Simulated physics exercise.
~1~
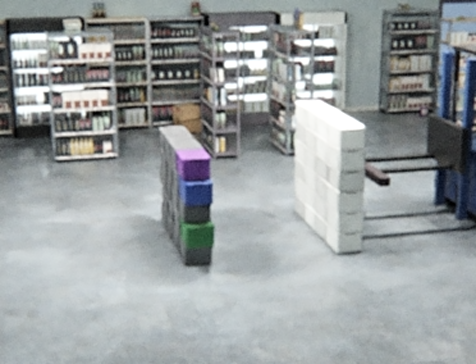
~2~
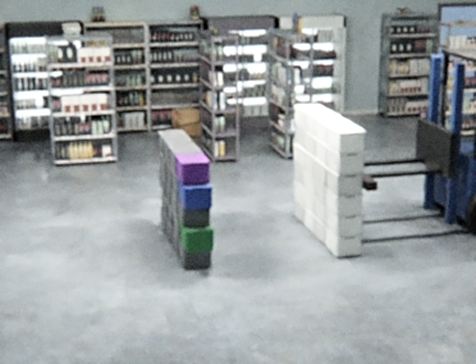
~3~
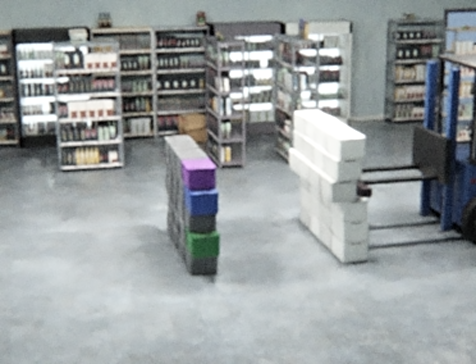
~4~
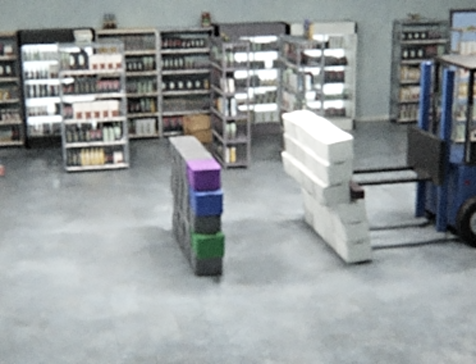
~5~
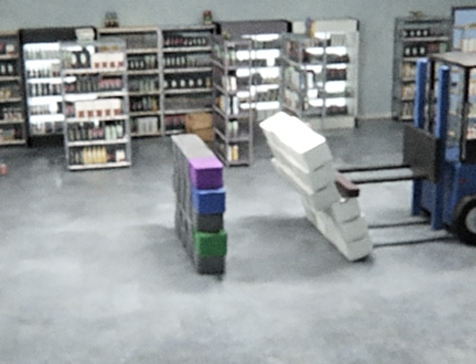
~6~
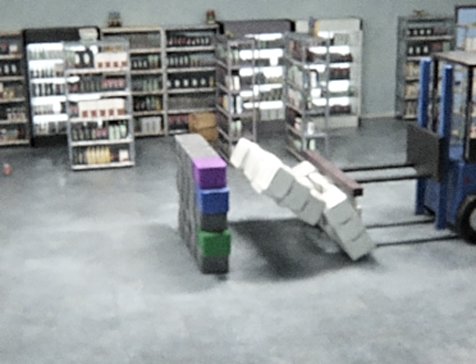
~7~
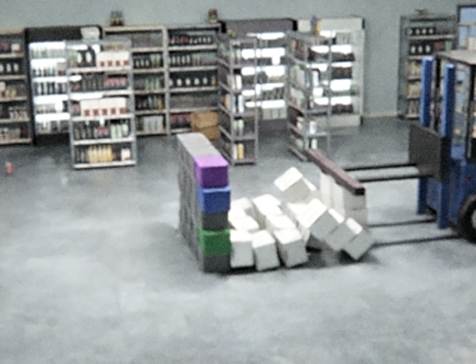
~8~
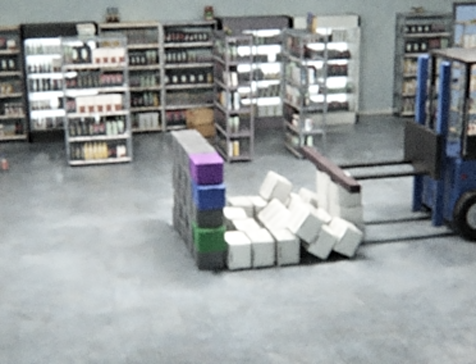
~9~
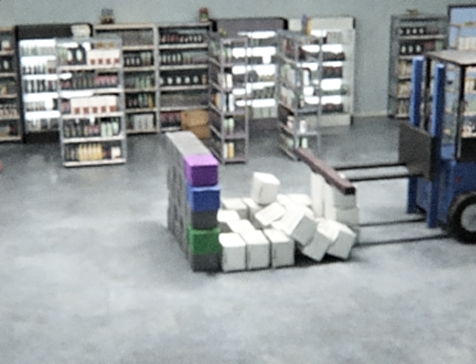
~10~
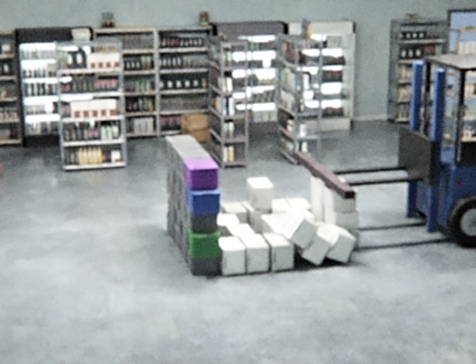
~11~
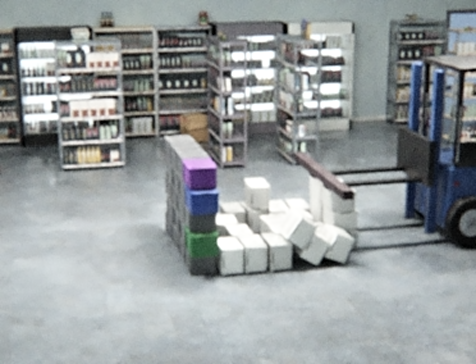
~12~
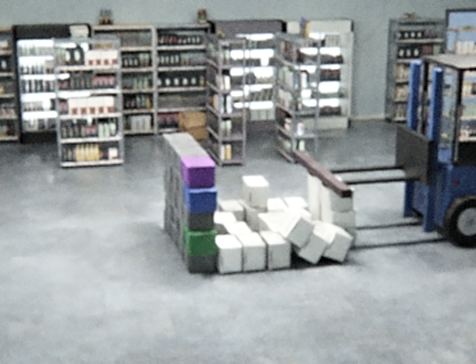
Shop floor with stocked shelves, a blue lift truck's beam toppling a pale tote wall leftward against a darker wall that stays standing.
